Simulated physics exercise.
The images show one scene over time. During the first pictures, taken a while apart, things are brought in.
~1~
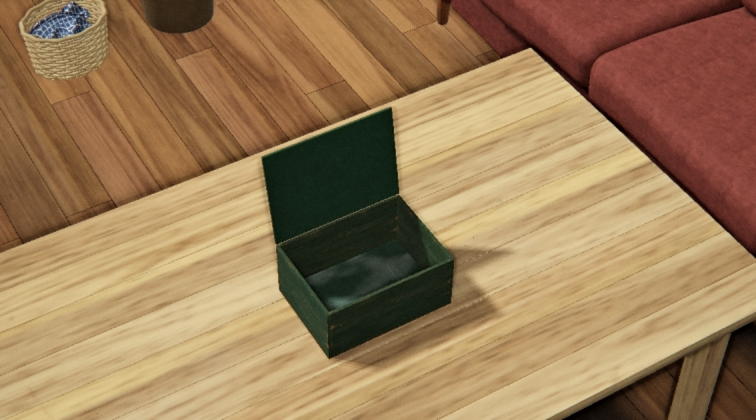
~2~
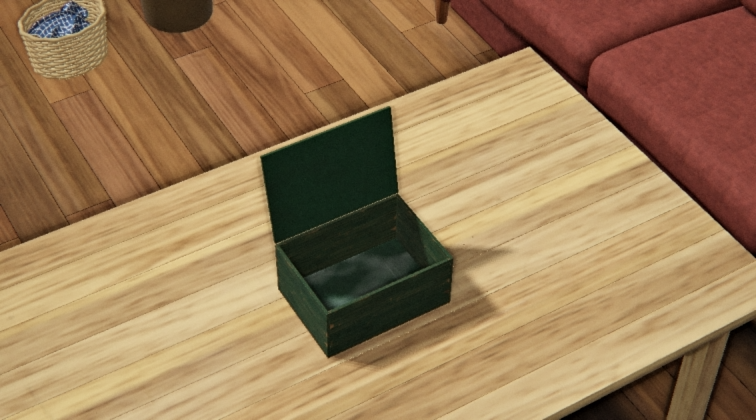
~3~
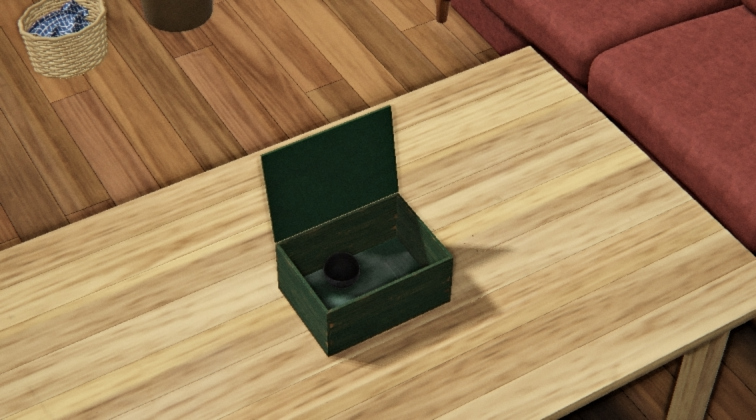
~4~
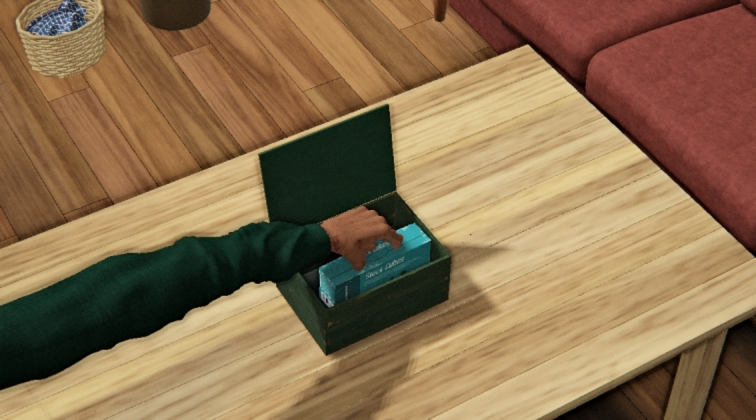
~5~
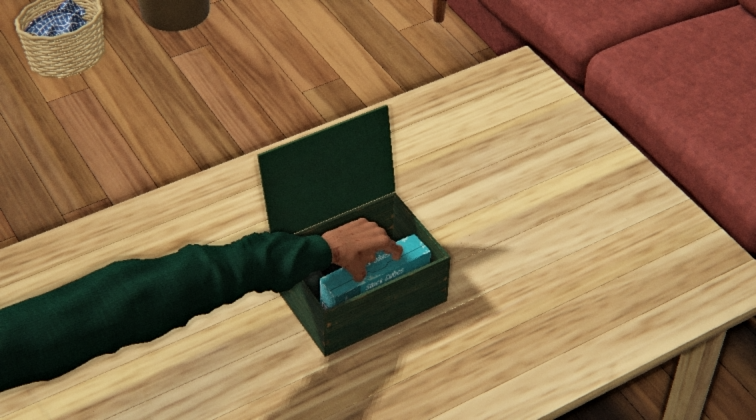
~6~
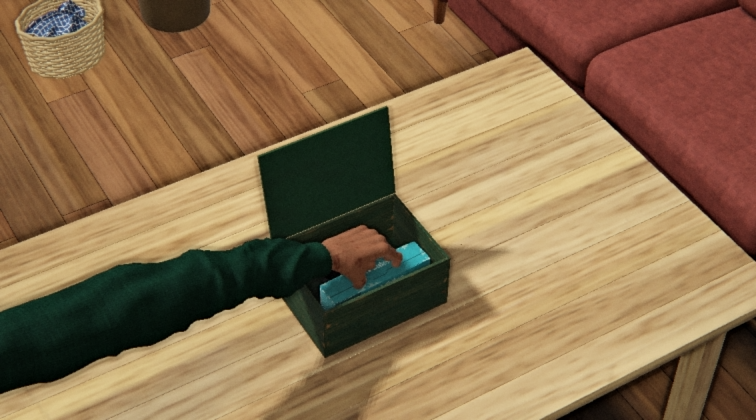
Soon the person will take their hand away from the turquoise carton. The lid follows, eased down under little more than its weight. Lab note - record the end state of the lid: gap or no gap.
End state: No gap.
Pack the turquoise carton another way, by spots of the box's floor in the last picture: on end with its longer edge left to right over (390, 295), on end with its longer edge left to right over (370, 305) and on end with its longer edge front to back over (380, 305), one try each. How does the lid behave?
On try one it won't go down; on try two it won't go down; on try three it won't go down.
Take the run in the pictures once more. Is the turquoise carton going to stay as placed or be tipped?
The turquoise carton keeps its pose.
Then, 1.10 s later than the last frame, lid starting down.
Then, 1.60 s later than the last frame, lid 59° above the rim.
Then, 1.90 s later than the last frame, lid 35° above the rim.
Then, 2.20 s later than the last frame, lid 7° above the rim.
When it is over, lid shut; both as before. End places, in pixels of the last picture, turquoise carton near (375, 286).
